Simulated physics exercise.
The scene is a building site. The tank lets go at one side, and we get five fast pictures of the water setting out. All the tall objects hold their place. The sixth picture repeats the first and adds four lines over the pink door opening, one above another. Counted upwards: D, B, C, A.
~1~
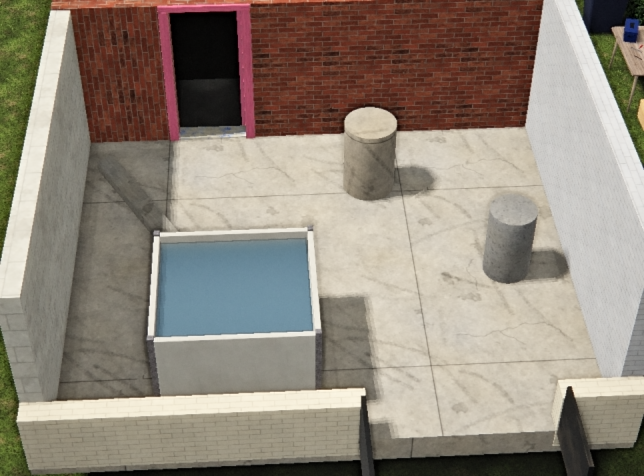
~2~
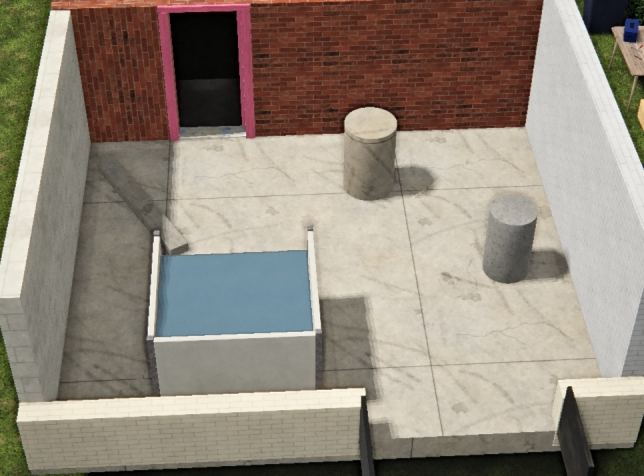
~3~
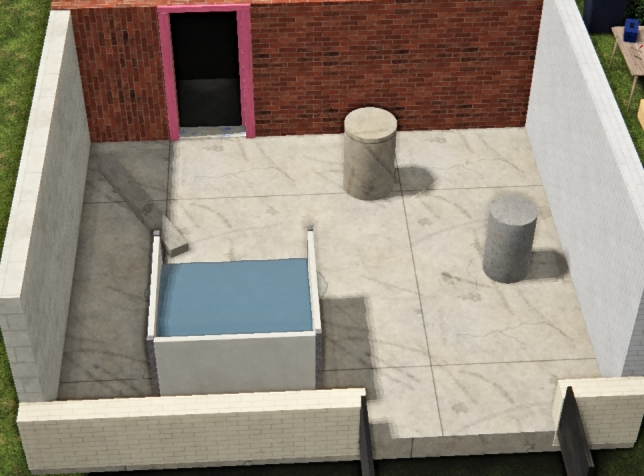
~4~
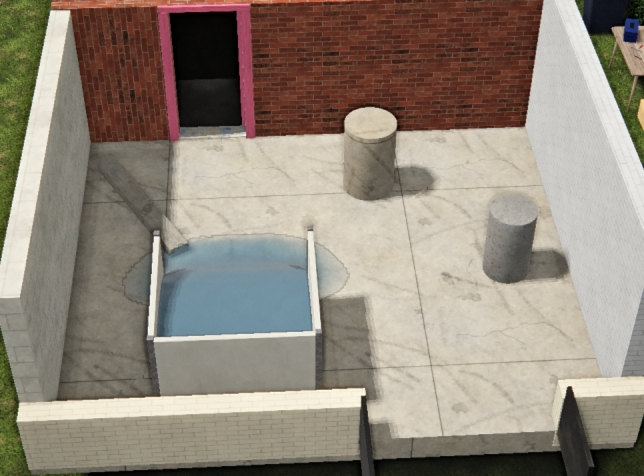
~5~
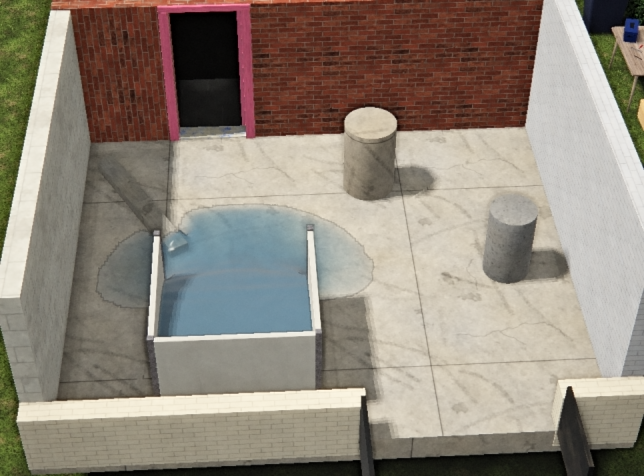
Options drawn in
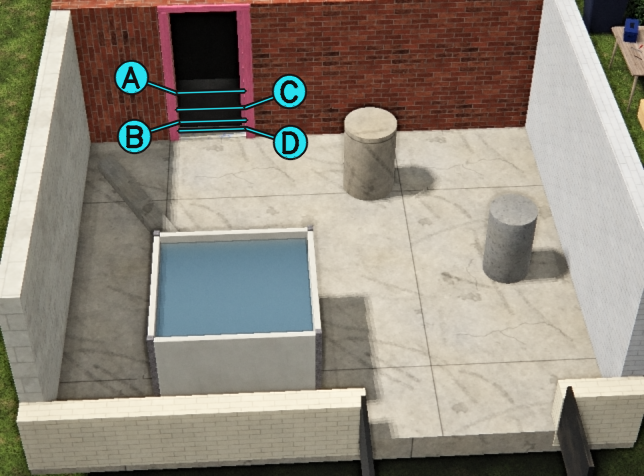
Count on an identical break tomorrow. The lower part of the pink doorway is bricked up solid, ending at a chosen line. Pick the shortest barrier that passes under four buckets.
The answer is mark C.
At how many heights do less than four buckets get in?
Two.
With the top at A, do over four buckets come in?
No.
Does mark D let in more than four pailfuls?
Yes, that goes wrong.
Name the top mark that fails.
That is mark B.
On the marked copy, A at (210, 92); B at (212, 121); C at (211, 108); D at (212, 129); from the bottom up D, B, C, A.
Choosing A, nothing gets over.
Choosing B, some 15 bucketfuls get in.
Choosing C, a splash gets over, under a bucket.
Choosing D, dozens of bucketfuls pour in.
